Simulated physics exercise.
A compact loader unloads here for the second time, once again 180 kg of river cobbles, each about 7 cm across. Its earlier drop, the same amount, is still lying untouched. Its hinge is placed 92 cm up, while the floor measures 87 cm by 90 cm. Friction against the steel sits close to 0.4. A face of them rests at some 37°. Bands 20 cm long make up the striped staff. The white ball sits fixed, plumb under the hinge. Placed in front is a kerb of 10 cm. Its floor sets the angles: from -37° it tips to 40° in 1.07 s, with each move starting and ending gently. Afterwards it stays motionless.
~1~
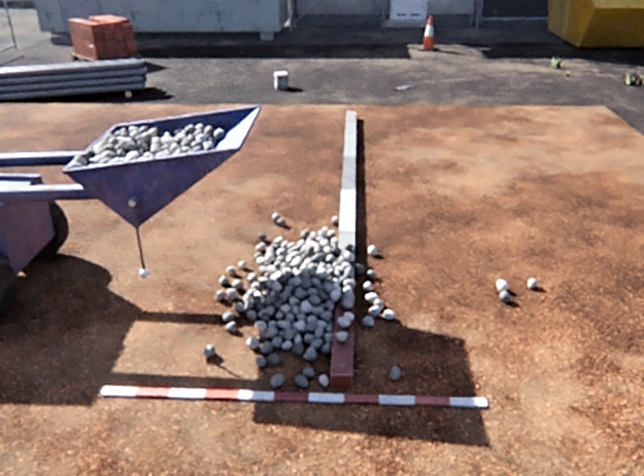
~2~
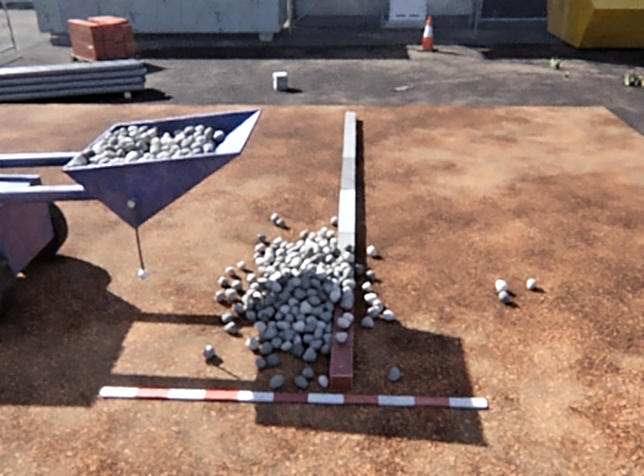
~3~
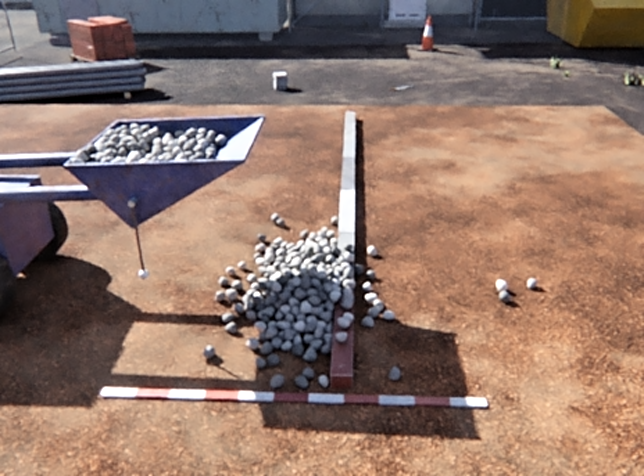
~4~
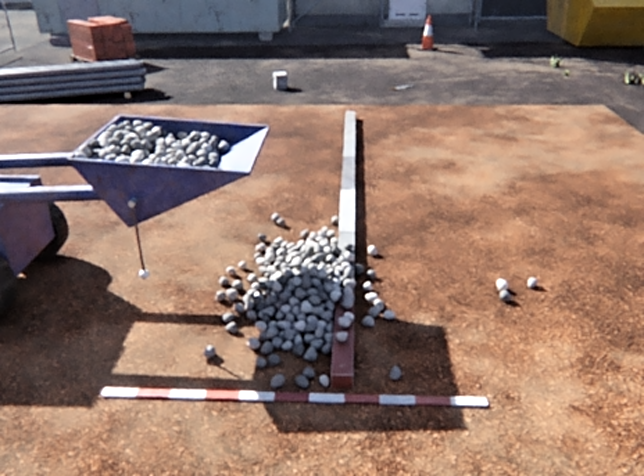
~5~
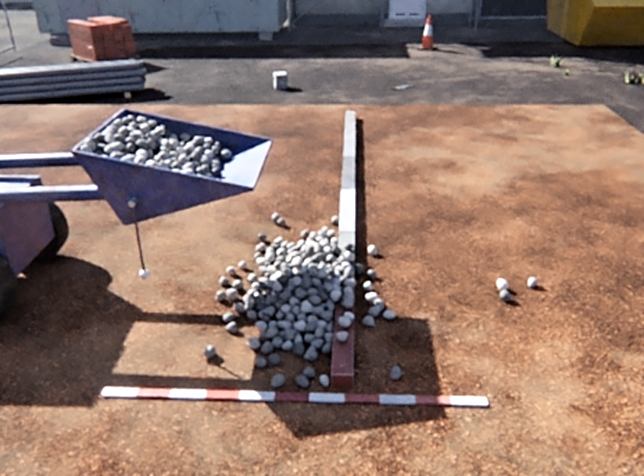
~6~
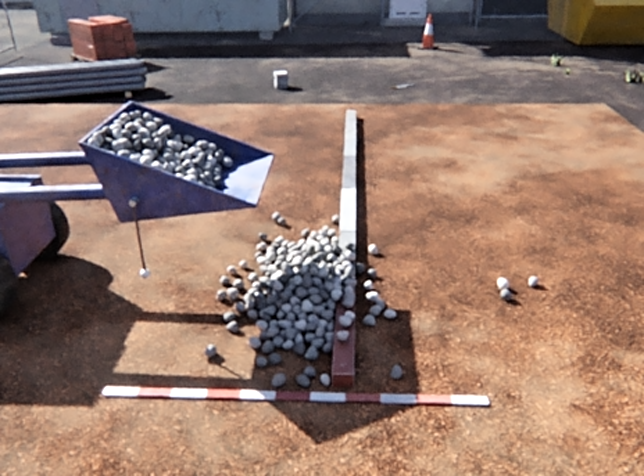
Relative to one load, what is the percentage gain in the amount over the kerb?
A gain of about 1 per cent.
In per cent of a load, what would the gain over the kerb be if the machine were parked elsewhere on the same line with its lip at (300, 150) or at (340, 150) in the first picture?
Close to 30 per cent, followed by close to 75 per cent.
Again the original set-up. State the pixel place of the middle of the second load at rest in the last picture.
They come to rest centred about (264, 276).
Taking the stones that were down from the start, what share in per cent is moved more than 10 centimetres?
Estimate: 5 %, roughly.
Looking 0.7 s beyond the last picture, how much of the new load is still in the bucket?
70 %.
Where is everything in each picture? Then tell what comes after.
The bucket is at -37°, its lip at (239, 149); the top of the load is at (164, 138). The earlier load is highest near (316, 268), 21 cm above ground level, 96 % on this side of the kerb, 4 % over the kerb, in the first frame.
Lip at (240, 153), floor tilted -35°, highest stones at (135, 140), in the second frame.
The bucket is at -31°, its lip at (244, 161); the top of the load is at (120, 138), in the third frame.
Lip at (249, 174), floor tilted -25°, highest stones at (122, 133), in the fourth frame.
Lip at (254, 189), floor tilted -17°, highest stones at (124, 127), in the fifth frame.
The bucket is at -8°, its lip at (256, 206); the top of the load is at (131, 122), in the sixth frame.
Then, 0.4 s after the last picture the floor is at 28°; in per cent of one load, 100 in the bucket, 96 on this side of the kerb, 4 over the kerb; the foremost stones are at (433, 299).
Then, 0.7 s after the last picture the floor is at 40°; in per cent of one load, 70 in the bucket, 126 on this side of the kerb, 4 over the kerb; the foremost stones are at (433, 299).
Then, 1.1 s after the last picture the floor is at 40°; in per cent of one load, 11 in the bucket, 185 on this side of the kerb, 4 over the kerb; the foremost stones are at (433, 299).
Then, 3.5 s after the last picture the floor is at 40°; in per cent of one load, 0 in the bucket, 195 on this side of the kerb, 5 over the kerb; the foremost stones are at (435, 297). Net gain over the kerb, 1.
